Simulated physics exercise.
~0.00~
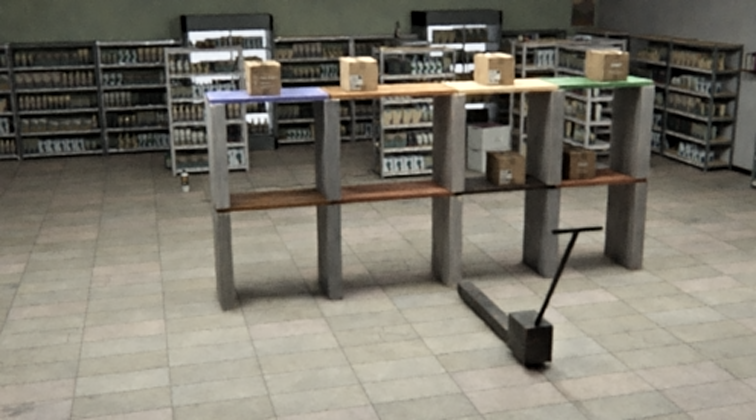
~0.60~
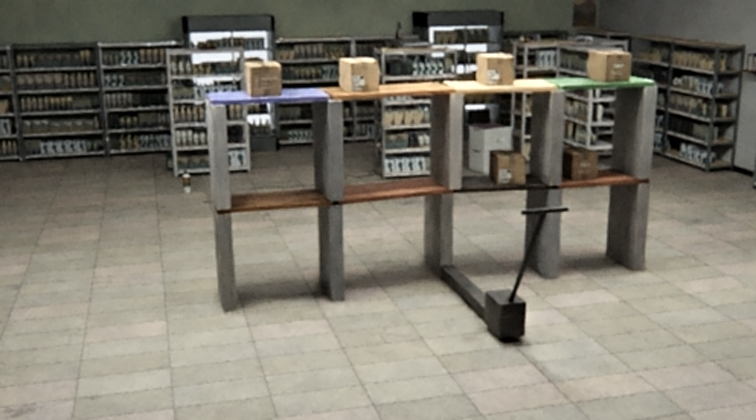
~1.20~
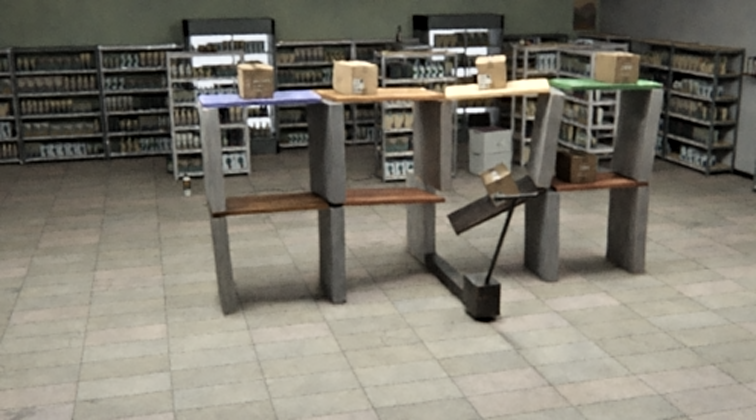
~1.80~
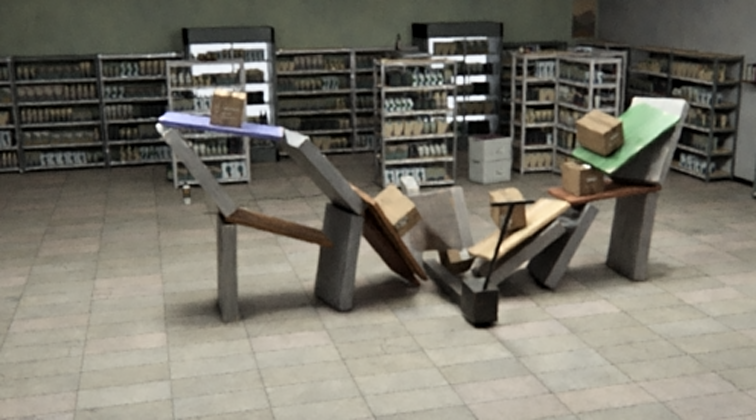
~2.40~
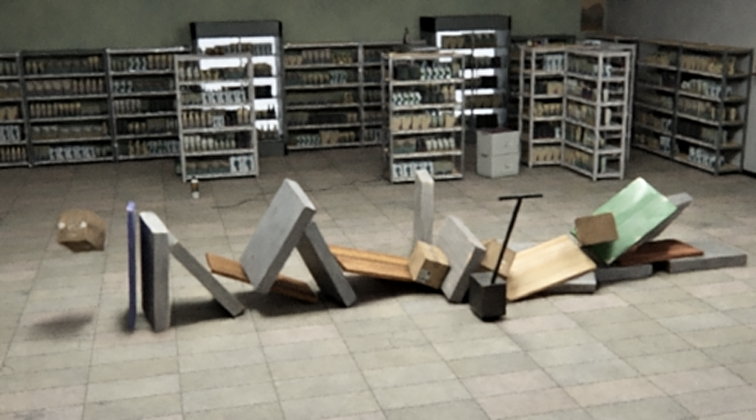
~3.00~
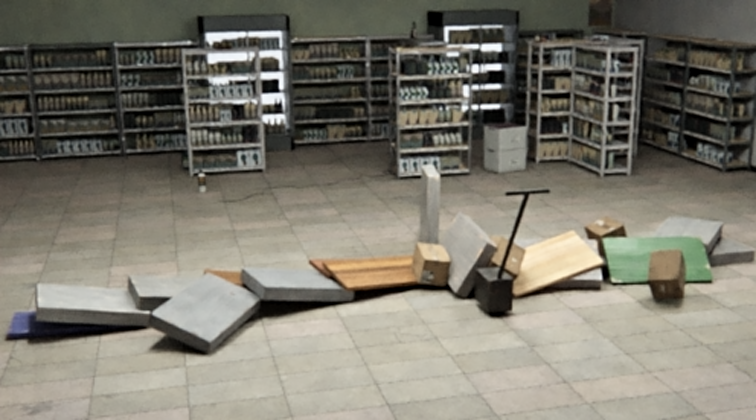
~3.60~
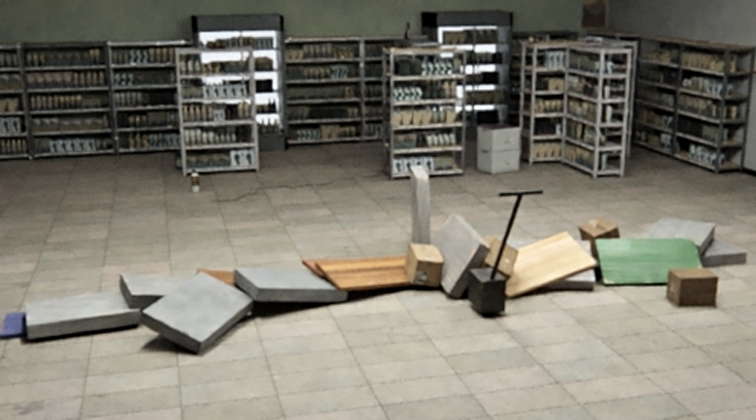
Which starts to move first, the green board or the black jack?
The black jack moves first, sliding in toward the foot of the upright while the green board is still in place on the top tier. The green board only starts to move later, as the structure gives way.
